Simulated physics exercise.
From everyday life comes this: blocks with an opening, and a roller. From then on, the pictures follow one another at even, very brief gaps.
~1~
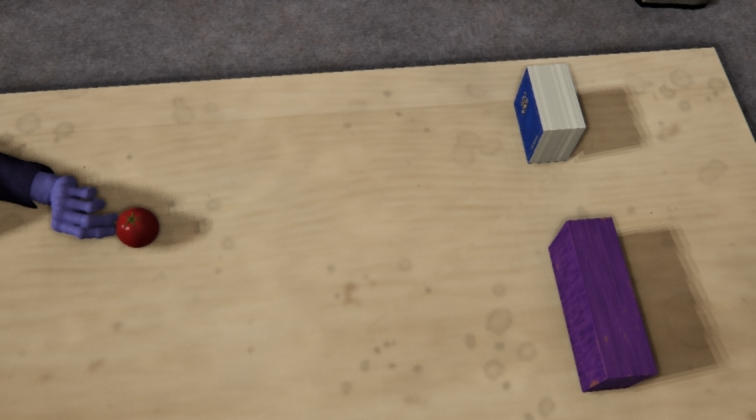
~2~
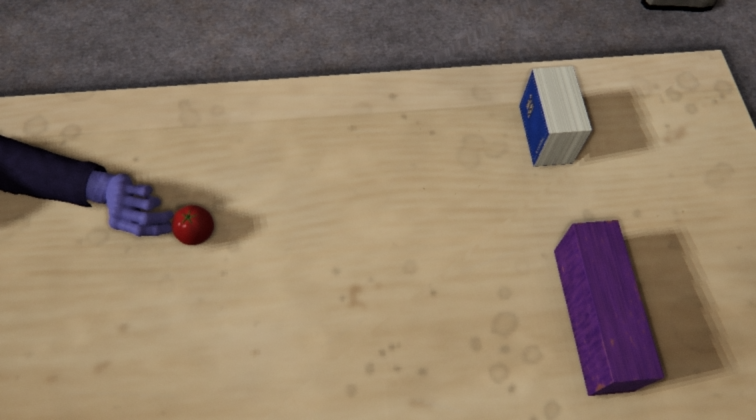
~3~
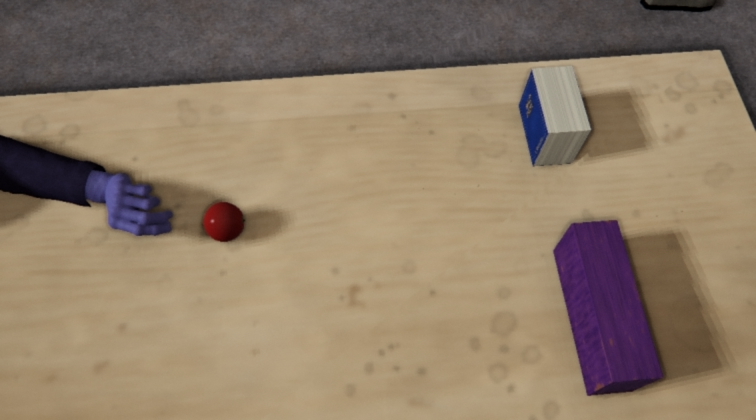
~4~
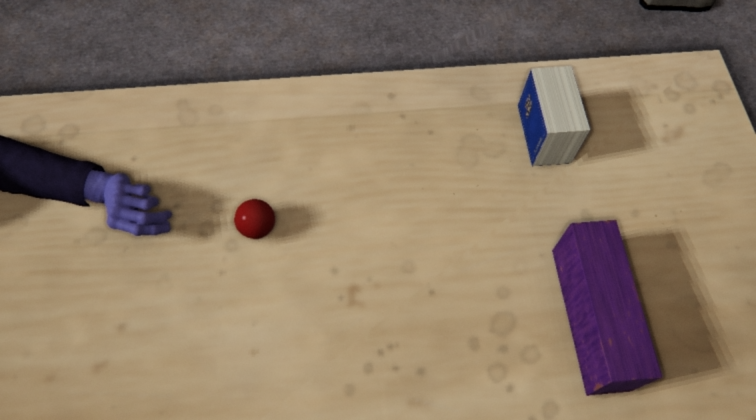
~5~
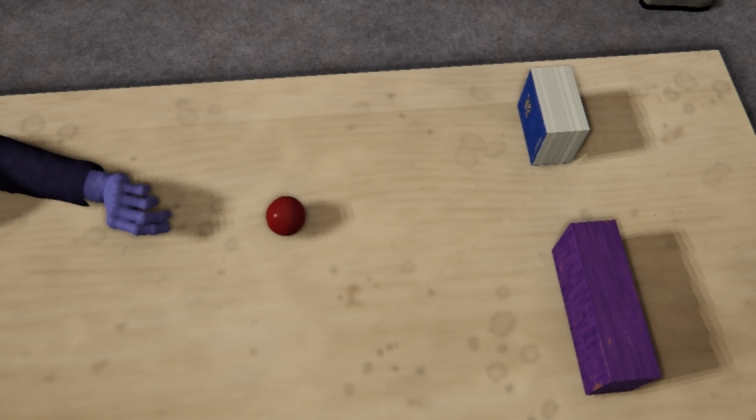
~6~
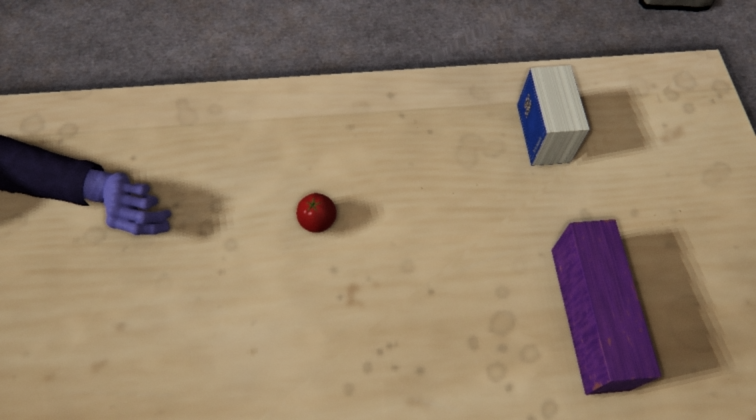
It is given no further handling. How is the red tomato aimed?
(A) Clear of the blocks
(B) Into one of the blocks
Option A: Clear of the blocks.
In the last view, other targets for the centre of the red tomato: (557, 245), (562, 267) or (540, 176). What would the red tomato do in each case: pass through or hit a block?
Taking the aims in order, it is held back by a block; is held back by a block; goes between the blocks.
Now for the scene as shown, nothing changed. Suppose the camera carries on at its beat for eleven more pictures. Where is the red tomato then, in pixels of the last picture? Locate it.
Predicted centre pixel: Approx. (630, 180).
Then, 0.40 s on from there, red tomato heading on near (514, 195).
Then, 0.88 s on from there, red tomato heading on near (731, 176).
Then, 1.26 s on from there, red tomato heading on.
In the end, the red tomato passes through its gap.
